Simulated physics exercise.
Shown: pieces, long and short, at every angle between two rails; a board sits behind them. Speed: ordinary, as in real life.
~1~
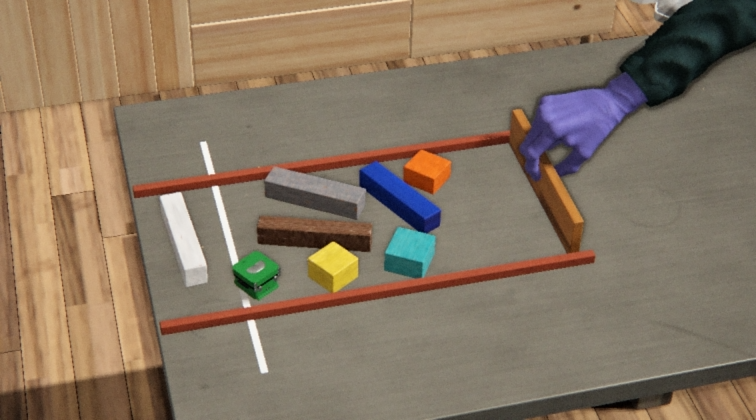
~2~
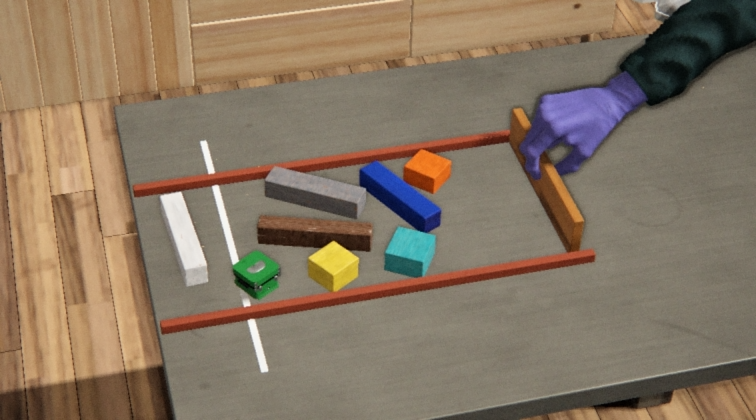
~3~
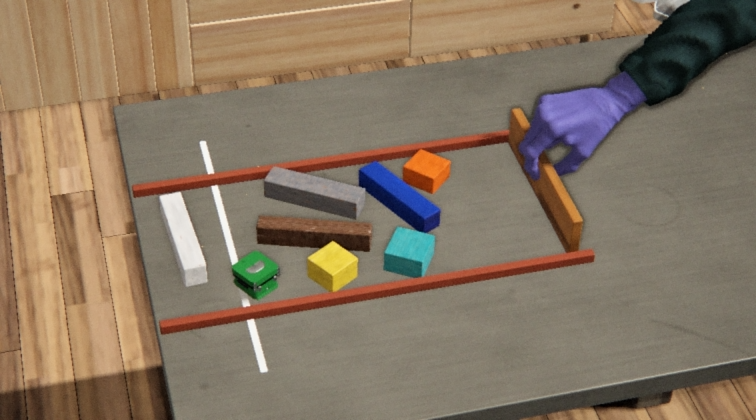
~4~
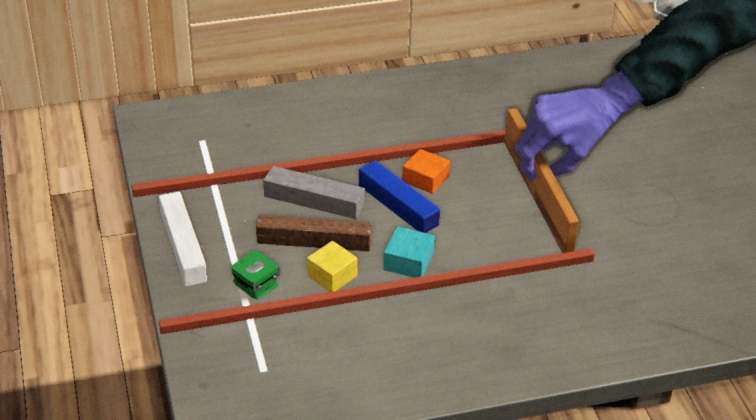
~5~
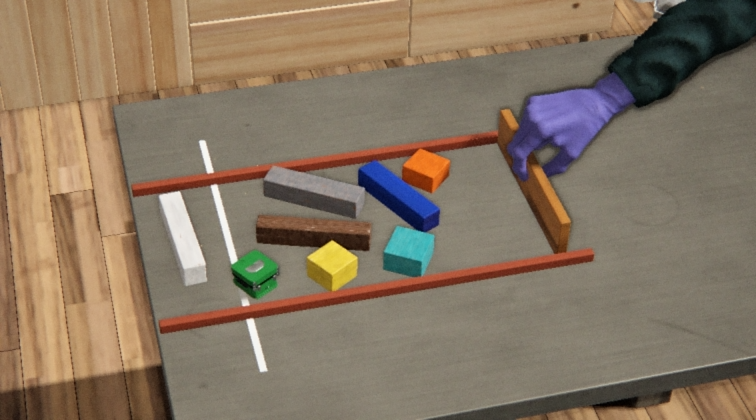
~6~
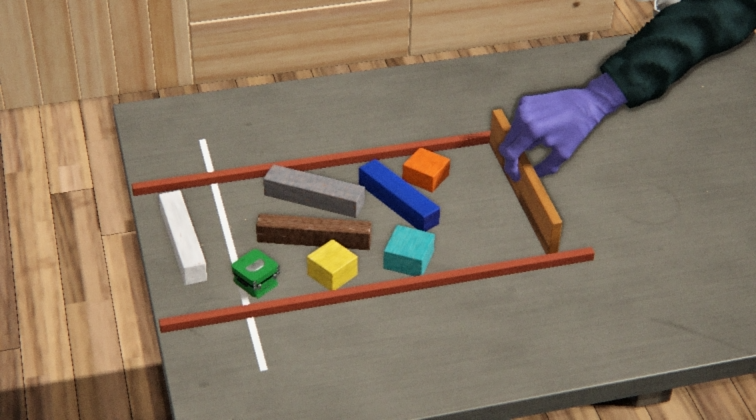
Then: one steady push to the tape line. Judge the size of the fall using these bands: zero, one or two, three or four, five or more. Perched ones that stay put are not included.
Turns out one or two get pushed past the edge and drop.
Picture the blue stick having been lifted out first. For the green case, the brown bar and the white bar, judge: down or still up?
Note: Green case is off by the end; brown bar is on by the end; white bar is off by the end.
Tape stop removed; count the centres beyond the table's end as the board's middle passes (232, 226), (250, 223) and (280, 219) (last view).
Counts: 2, 1, 0.
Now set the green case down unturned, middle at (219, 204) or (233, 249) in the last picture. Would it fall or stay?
In order, falls away; falls away.
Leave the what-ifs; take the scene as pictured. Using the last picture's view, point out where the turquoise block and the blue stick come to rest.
In the last picture the turquoise block sits around (224, 291) and the blue stick around (194, 229).
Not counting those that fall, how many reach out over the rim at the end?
The total comes out at 2.
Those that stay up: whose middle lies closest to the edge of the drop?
Looking at the middles, it's the grey bar.
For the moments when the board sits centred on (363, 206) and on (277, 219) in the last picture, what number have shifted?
Respectively 6 and 8.
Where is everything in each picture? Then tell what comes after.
White bar (183, 239); green case (256, 277); brown bar (315, 234); board (544, 180); tape (231, 247), in the first frame.
Green case (256, 276); orange block (427, 172), in the second frame.
Brown bar (314, 233); turquoise block (409, 253), in the third frame.
White bar (182, 238); blue stick (398, 197), in the fourth frame.
Green case (255, 276); board (532, 181), in the fifth frame.
White bar (182, 236); green case (255, 275); brown bar (314, 232); board (524, 181); tape (230, 245), in the sixth frame.
Soon after, none off yet; white bar at rest near (182, 236); green case at rest near (255, 275); brown bar at rest near (314, 232).
After that, none off yet; white bar at rest near (182, 236); green case at rest near (255, 275); brown bar displaced a little near (295, 242).
And then, none off yet; white bar displaced a little near (154, 242); green case displaced well along near (192, 282); brown bar displaced about its own width near (223, 258).
In the end, the number that fall off is one or two; gone, green case and white bar.
